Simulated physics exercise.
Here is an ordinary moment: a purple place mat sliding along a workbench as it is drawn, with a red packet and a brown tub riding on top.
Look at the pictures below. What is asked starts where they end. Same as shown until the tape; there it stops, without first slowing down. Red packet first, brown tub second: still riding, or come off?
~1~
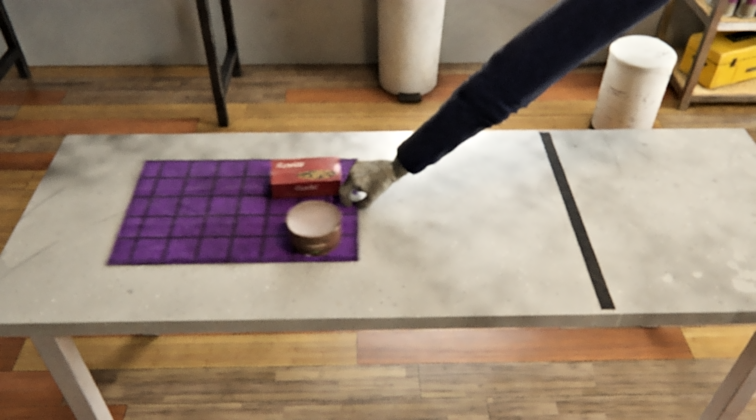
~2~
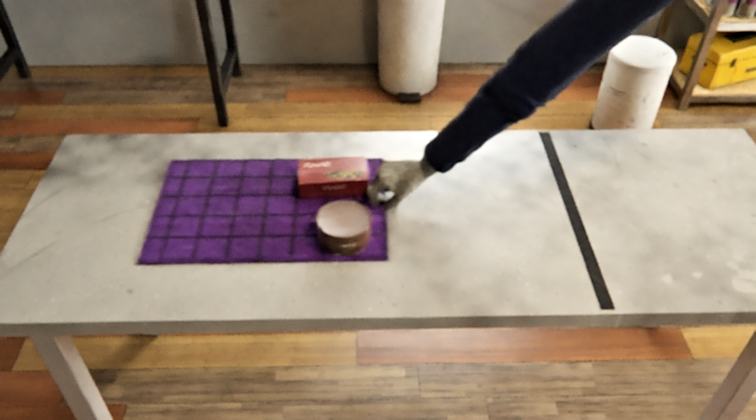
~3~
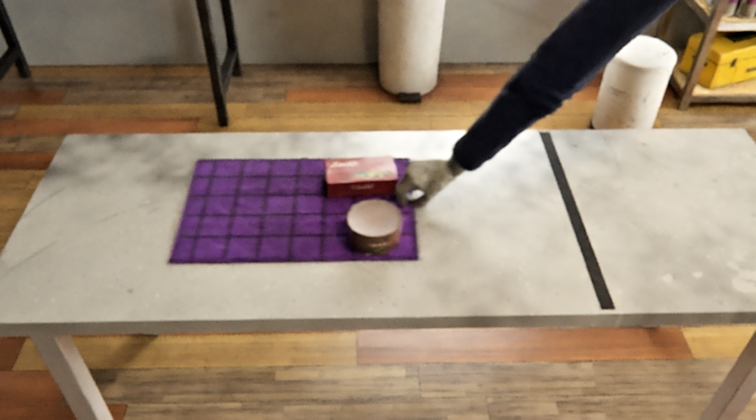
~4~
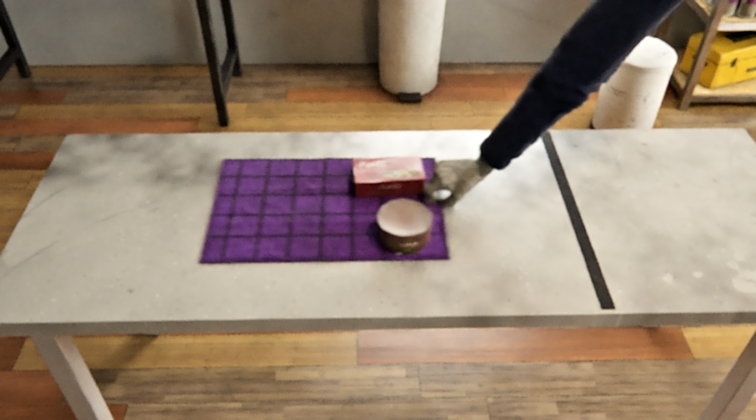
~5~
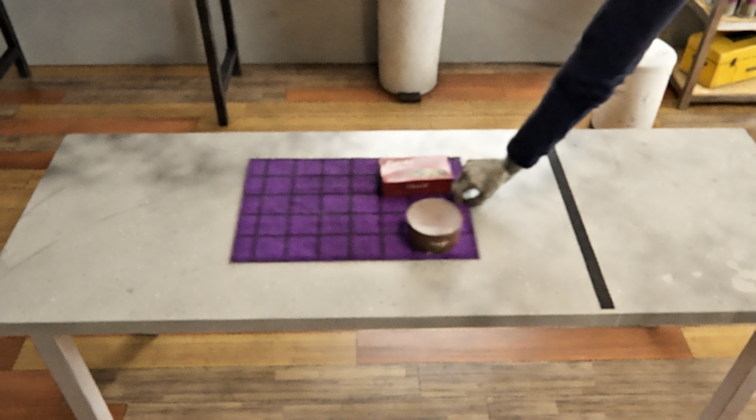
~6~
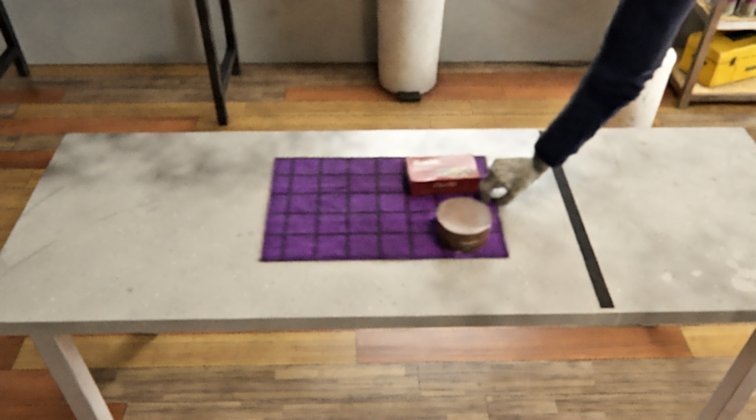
Red packet - came off; brown tub - came off.
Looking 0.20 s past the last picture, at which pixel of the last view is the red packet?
Near (543, 173).
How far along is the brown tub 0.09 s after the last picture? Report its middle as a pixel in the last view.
Near pixel (516, 225).
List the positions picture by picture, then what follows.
Place mat end (358, 261); red packet (306, 169); brown tub (314, 218); tape (602, 289), in the first frame.
Place mat end (388, 261), far hem (137, 264); brown tub (344, 218), in the second frame.
Place mat end (419, 260); red packet (361, 169), in the third frame.
Place mat end (450, 259), far hem (200, 263); brown tub (405, 217), in the fourth frame.
Place mat end (479, 259); red packet (416, 168), in the fifth frame.
Place mat end (510, 258), far hem (261, 261); red packet (443, 167); brown tub (464, 215); tape (601, 288), in the sixth frame.
Then, 0.09 s later than the last view, hem short of the tape; red packet on the cloth near (490, 174); brown tub on the cloth near (516, 225).
Then, 0.20 s later than the last view, hem at the tape; red packet on the cloth near (543, 173); brown tub on the cloth near (574, 224).
Finally, hem at the tape; red packet ahead of the hem near (585, 174); brown tub ahead of the hem near (629, 225). The red packet shoots off the front and the brown tub slides clear of the cloth.
